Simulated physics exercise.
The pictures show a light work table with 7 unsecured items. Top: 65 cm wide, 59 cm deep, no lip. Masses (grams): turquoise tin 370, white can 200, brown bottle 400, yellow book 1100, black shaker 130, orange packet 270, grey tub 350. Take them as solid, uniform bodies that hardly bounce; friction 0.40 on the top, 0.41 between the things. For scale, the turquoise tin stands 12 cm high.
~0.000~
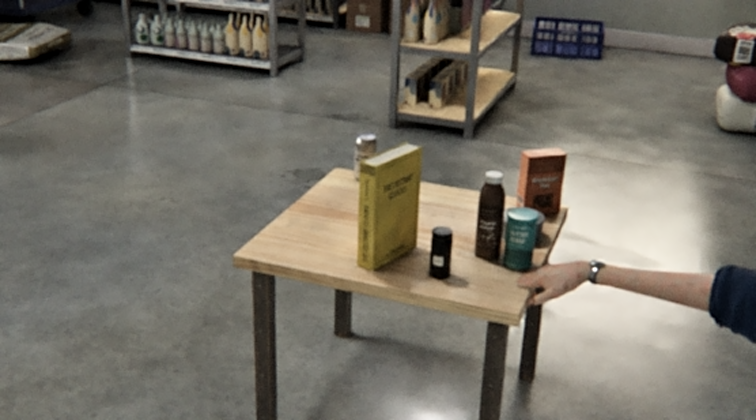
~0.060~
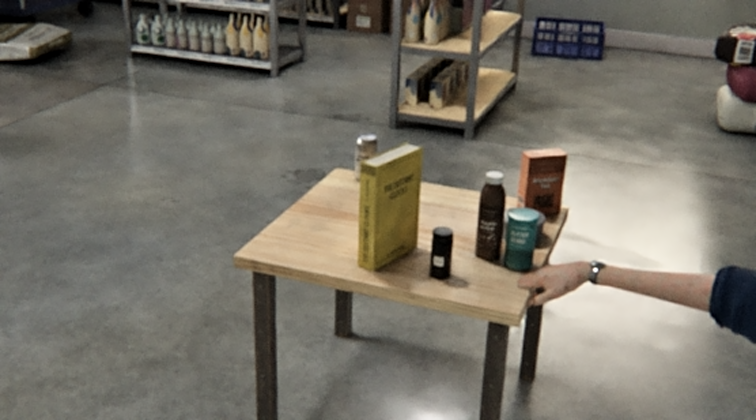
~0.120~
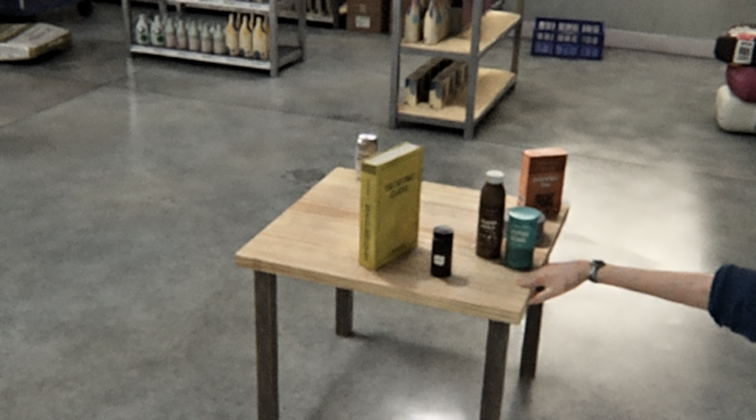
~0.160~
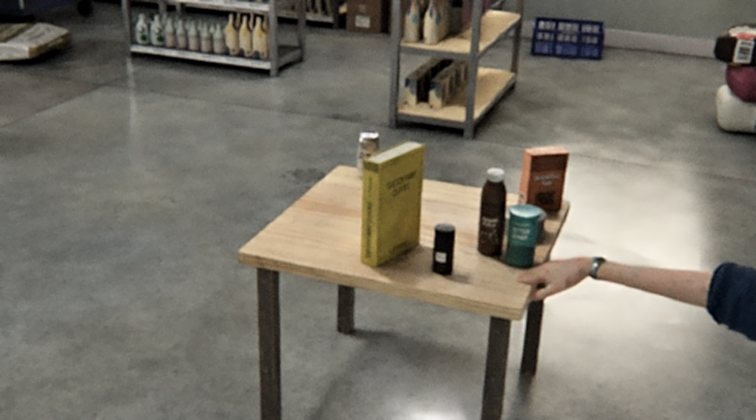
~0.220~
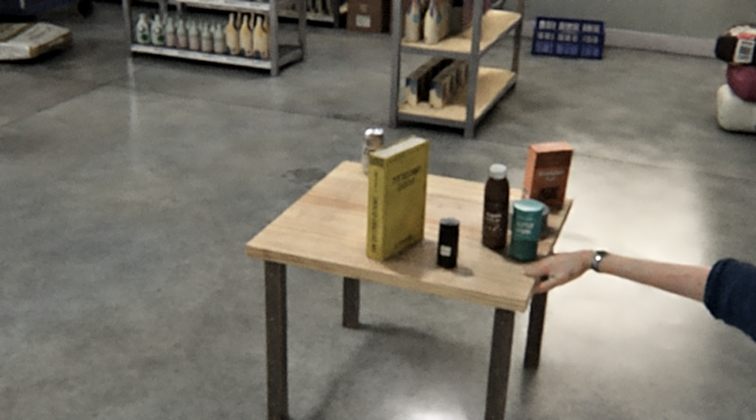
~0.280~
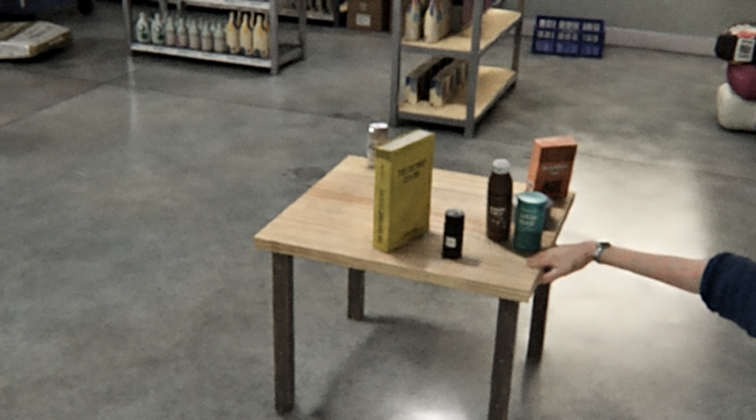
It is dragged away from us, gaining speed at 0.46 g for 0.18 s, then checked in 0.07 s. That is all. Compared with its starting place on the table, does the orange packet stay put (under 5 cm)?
The orange packet ends elsewhere.
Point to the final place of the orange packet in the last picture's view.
At about (481, 313).
After 0.38 s, table 10 cm from its start; orange packet 12° off upright near (550, 163); brown bottle 11° off upright; white can moved 3 cm.
After 0.58 s, table 10 cm from its start; orange packet now off the table; brown bottle 64° off upright; white can 5° off upright.
After 0.78 s, table 10 cm from its start; brown bottle on its side; white can moved 3 cm; grey tub moved 4 cm.
After 0.98 s, table 10 cm from its start; brown bottle on its side; grey tub moved 4 cm; black shaker moved 3 cm.
In the end (1.8 s), off the table, orange packet; toppled on the table, brown bottle; the other 5 under 5 cm from the start. In the last view, orange packet near (481, 313).
